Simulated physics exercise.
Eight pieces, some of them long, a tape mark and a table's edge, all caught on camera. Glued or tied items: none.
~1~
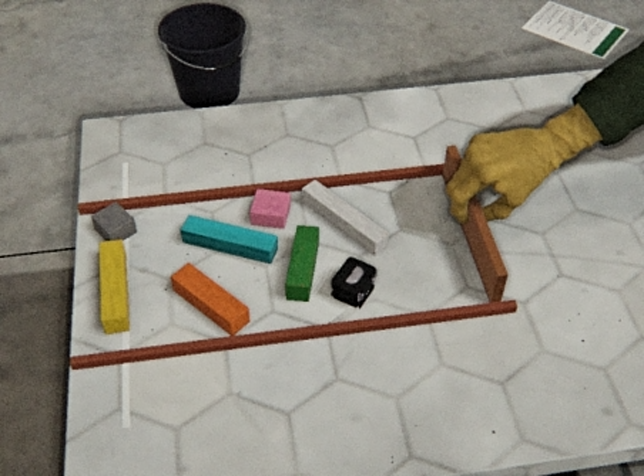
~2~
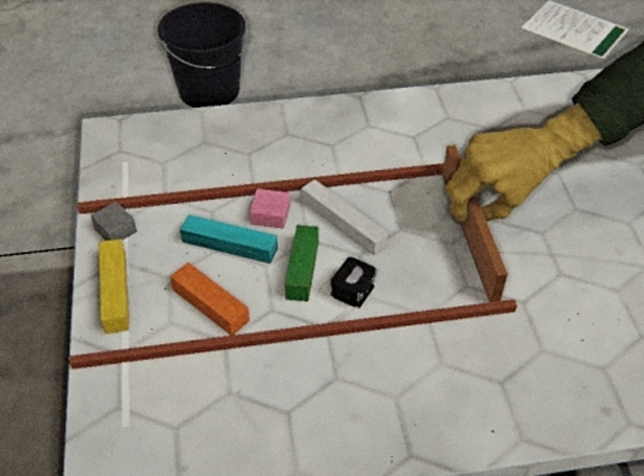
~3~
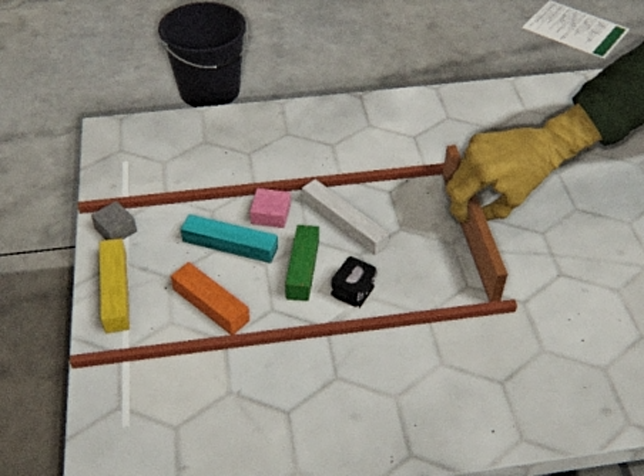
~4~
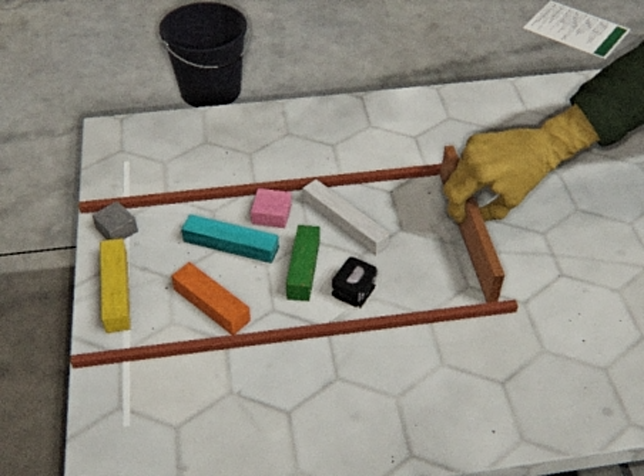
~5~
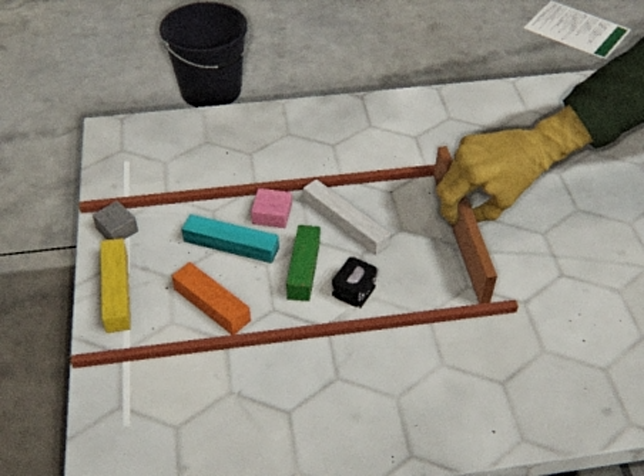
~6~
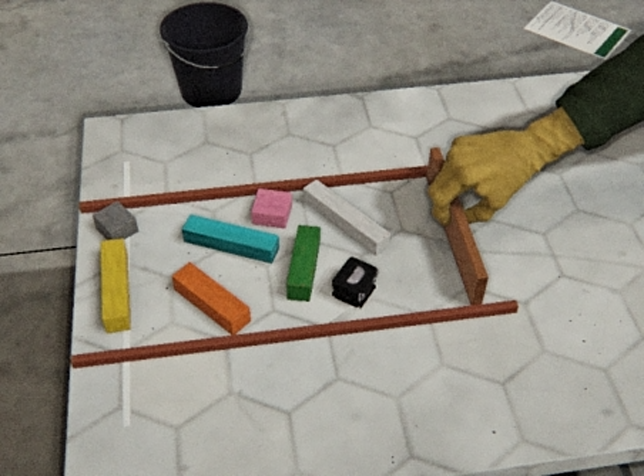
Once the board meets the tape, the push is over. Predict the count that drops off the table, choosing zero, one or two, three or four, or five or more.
The count that drops off is three or four.
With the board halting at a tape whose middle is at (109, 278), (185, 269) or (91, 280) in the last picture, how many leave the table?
The counts: 6, 0 and 6.
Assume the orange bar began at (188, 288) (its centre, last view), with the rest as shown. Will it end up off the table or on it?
If so, it ends up falling.
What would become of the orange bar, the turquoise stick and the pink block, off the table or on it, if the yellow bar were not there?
So the orange bar goes down, the turquoise stick goes down and the pink block keeps its place.
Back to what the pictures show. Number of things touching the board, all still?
It's 2 of them.
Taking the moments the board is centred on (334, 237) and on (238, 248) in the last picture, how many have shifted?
I get 3 at the one place and 7 at the other.
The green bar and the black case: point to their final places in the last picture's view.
In order, first (84, 287), then (109, 324).
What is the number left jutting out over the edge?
The total here is 2.
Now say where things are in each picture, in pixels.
Grey block (114, 224); yellow bar (114, 286); orange bar (210, 299); board (472, 221); tape (126, 277), in the first frame.
Yellow bar (114, 285); green bar (303, 263), in the second frame.
Orange bar (210, 298); turquoise stick (229, 238), in the third frame.
Grey block (115, 223); white bar (345, 216), in the fourth frame.
Yellow bar (115, 284); pink block (272, 208), in the fifth frame.
Grey block (116, 223); yellow bar (115, 284); orange bar (211, 298); board (454, 223); tape (127, 276), in the sixth frame.
Soon after, none off yet; grey block at rest near (116, 223); yellow bar at rest near (115, 284); orange bar at rest near (211, 298).
After that, none off yet; grey block displaced about its own width near (85, 221); yellow bar at rest near (115, 284); orange bar displaced a little near (159, 305).
In the end, the number that fall off is three or four; gone, turquoise stick, orange bar, yellow bar and grey block.
